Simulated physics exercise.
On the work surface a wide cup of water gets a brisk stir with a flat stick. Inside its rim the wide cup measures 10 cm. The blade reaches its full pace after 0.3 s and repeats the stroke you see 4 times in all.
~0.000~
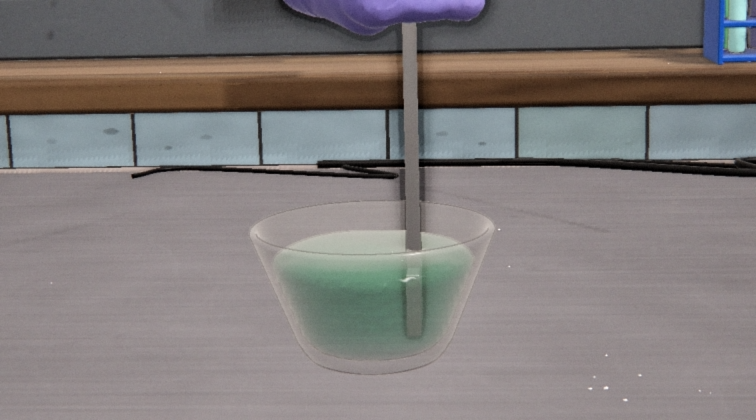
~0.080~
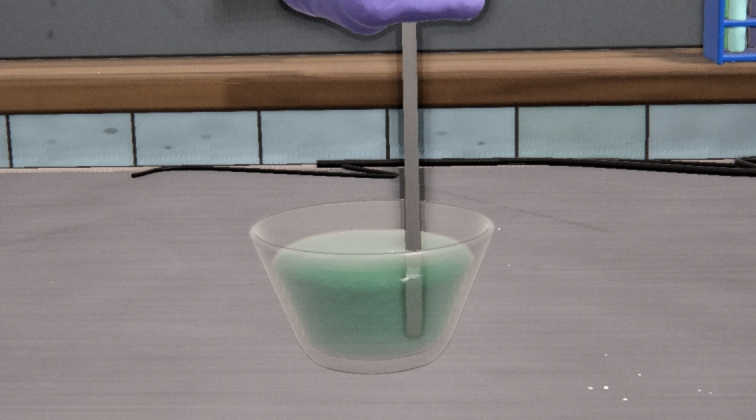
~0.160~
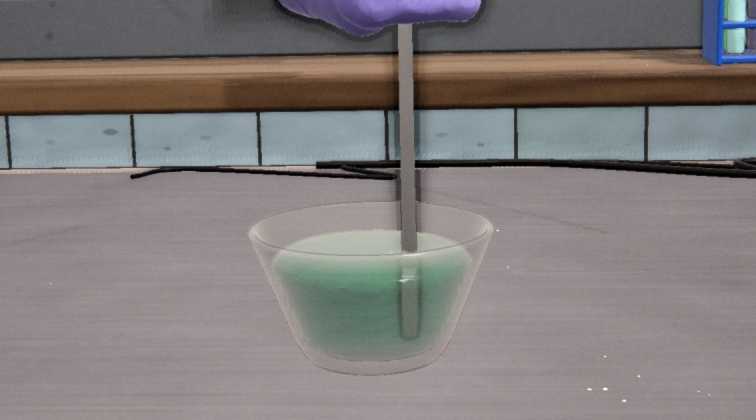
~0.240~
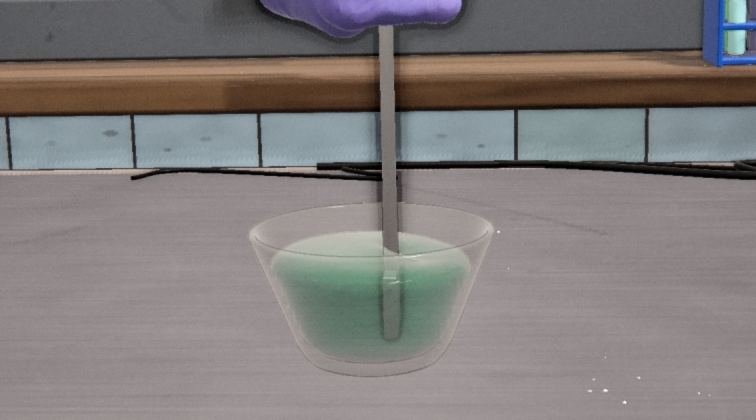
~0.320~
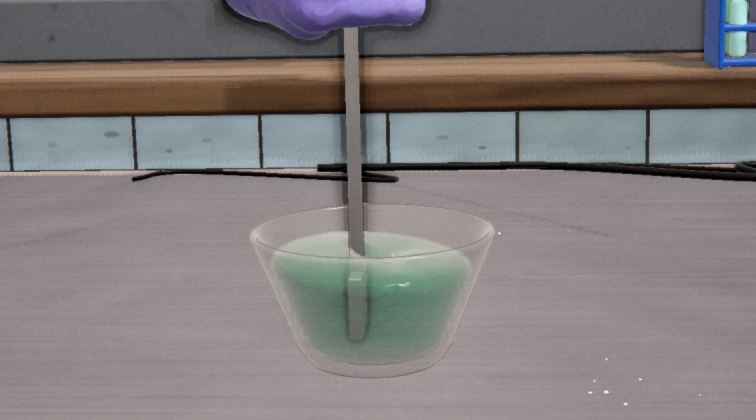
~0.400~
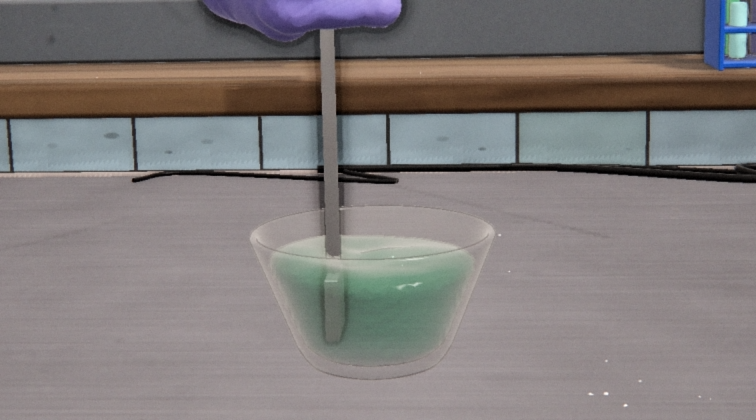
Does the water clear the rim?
This wide cup holds.
Then, 0.93 s in, 0 ml is over the rim.
Then, 1.47 s in, 0 ml is over the rim.
Then, 2.00 s in, 0 ml is over the rim.
Then, 2.53 s in, 0 ml is over the rim.
Finally, 0 ml is over the rim.
